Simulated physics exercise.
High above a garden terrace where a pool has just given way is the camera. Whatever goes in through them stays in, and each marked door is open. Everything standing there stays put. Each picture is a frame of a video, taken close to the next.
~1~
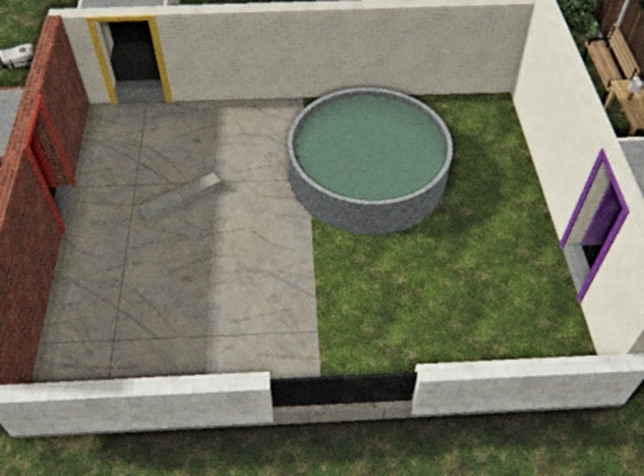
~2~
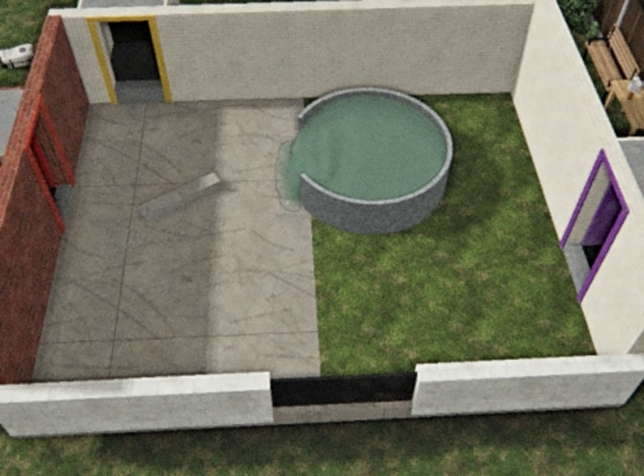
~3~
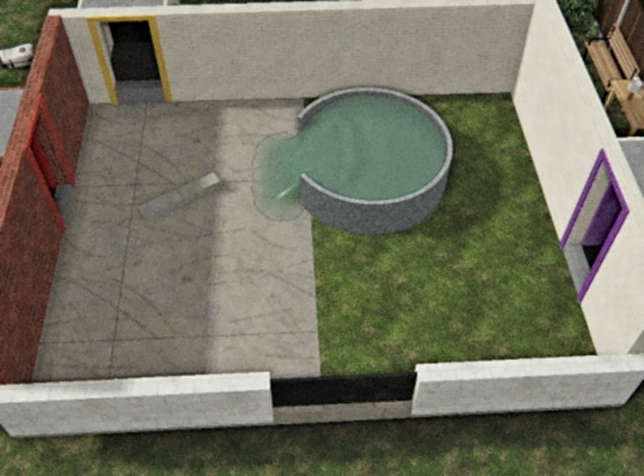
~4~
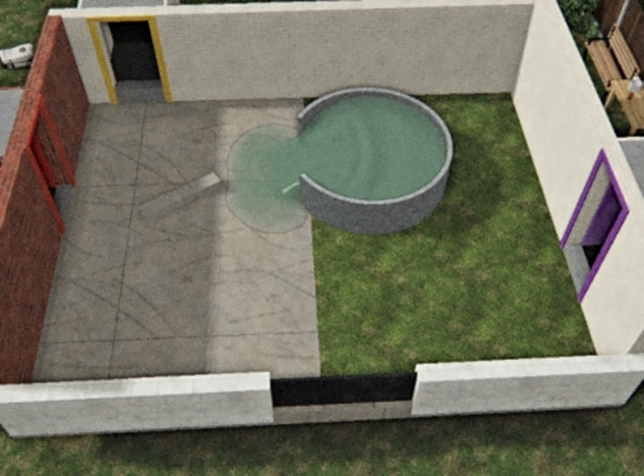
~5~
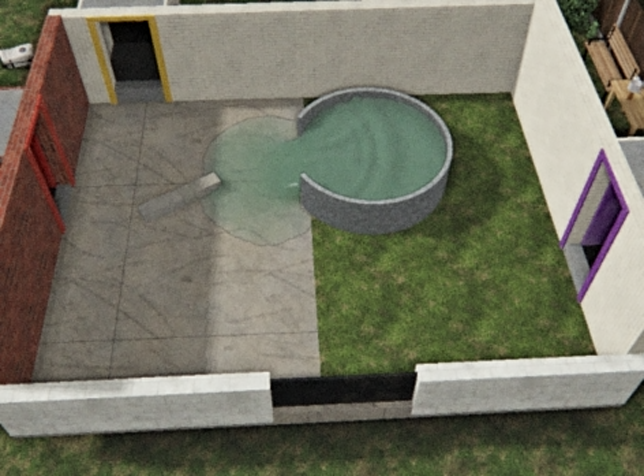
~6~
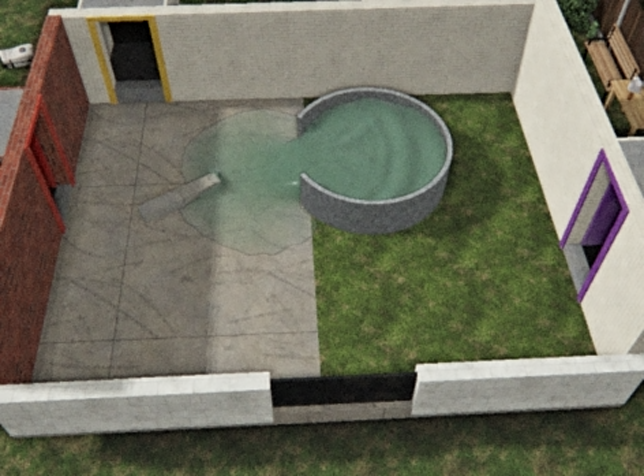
Round pool in a walled garden terrace breaking open on its left side, green water pouring out and spreading leftward across paving.
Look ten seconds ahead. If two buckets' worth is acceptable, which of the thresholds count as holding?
The red door does not count, the purple door counts as holding, the yellow door counts as holding.
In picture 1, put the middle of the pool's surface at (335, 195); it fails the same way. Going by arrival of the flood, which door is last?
Last: The door marked purple.
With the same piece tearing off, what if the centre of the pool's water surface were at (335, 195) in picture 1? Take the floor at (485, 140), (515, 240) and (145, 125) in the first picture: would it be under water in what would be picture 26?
In order, the three spots end up untouched, untouched and waterlogged.
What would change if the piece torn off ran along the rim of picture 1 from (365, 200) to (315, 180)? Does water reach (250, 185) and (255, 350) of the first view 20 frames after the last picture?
Point one not reached; point two reached.
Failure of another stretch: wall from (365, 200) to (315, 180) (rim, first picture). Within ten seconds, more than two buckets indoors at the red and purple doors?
The red door remains within limit, and the purple door remains within limit.
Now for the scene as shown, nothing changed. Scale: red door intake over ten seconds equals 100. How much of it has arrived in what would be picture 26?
By then roughly 45 percent of the ten-second total is in.
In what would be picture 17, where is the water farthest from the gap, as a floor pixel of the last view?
I'd go with roughly (37, 360).
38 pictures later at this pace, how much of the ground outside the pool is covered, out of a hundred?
That comes to about 60 per cent.
A moment on, water covers 25 % of the floor; the red door not reached, the purple door not reached, the yellow door not reached.
Next, water covers 40 % of the floor; the red door under two buckets in, the purple door not reached, the yellow door wet at the sill, nothing in.
Then, water covers 45 % of the floor; the red door over two buckets in, the purple door not reached, the yellow door under two buckets in.
Later, water covers 60 % of the floor; the red door over two buckets in, the purple door not reached, the yellow door under two buckets in.
In the end, water covers 95 % of the floor; the red door over two buckets in, the purple door wet at the sill, nothing in, the yellow door under two buckets in.
